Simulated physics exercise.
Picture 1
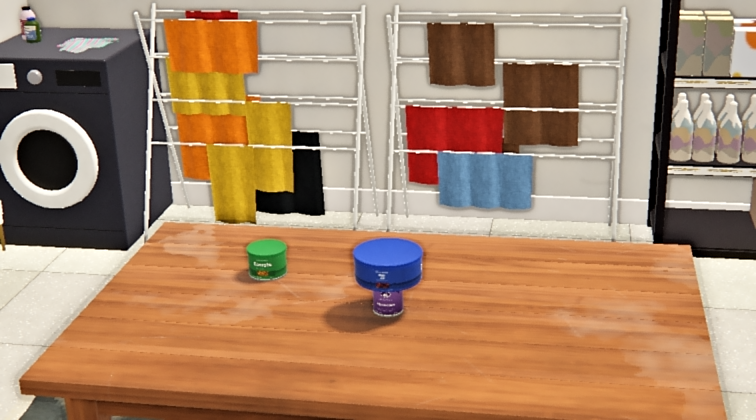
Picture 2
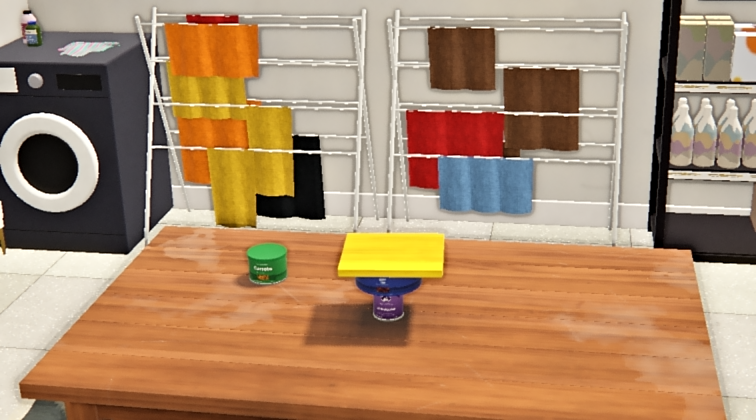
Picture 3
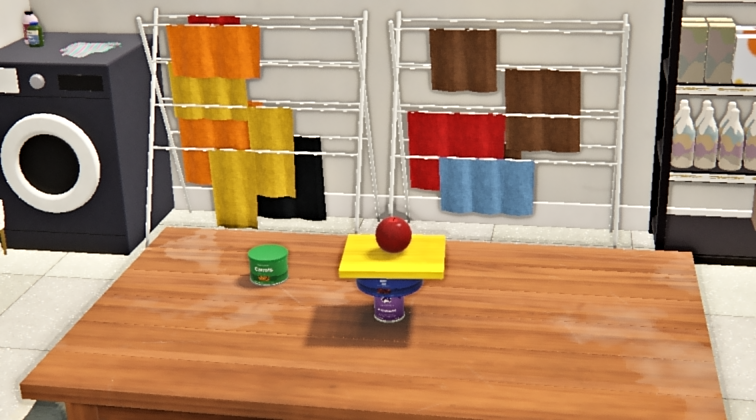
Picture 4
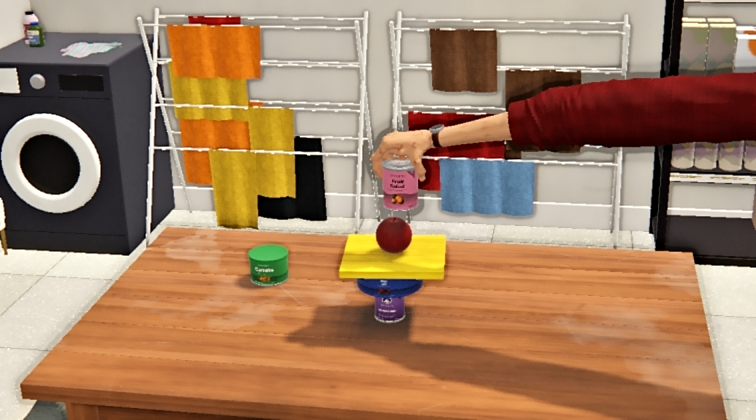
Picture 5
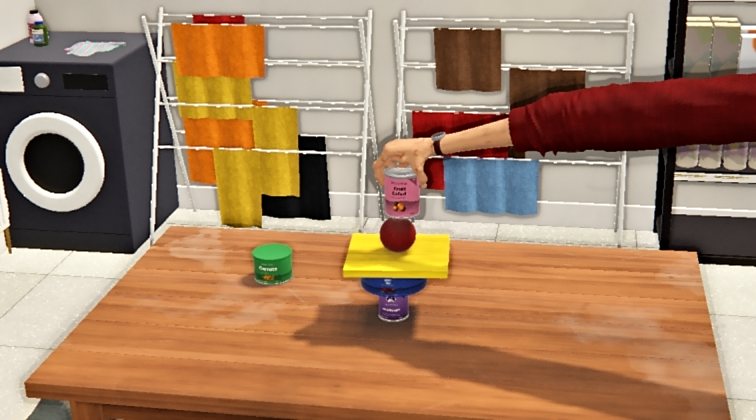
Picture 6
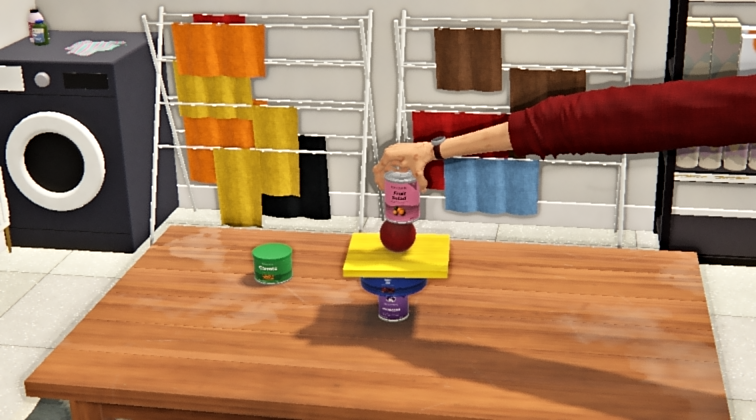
The video shows a blue object on a purple tin beside a green tub on a wooden table; a yellow board and a red apple appear on top, then a hand lowers a pink pot slightly onto the apple.
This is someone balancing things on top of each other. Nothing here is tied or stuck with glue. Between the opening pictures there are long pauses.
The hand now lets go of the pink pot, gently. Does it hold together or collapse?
It collapses.
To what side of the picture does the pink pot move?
Pretty clearly in the rightward direction.
Then, 0.50 s later than the last frame, pink pot now fallen.
Then, 0.60 s later than the last frame, things are still on the move.
Then, 0.80 s later than the last frame, as before.
When it is over, fallen, pink pot; the other 5 as before. End places, in pixels of the last picture, pink pot near (560, 313). The pile loses its balance.
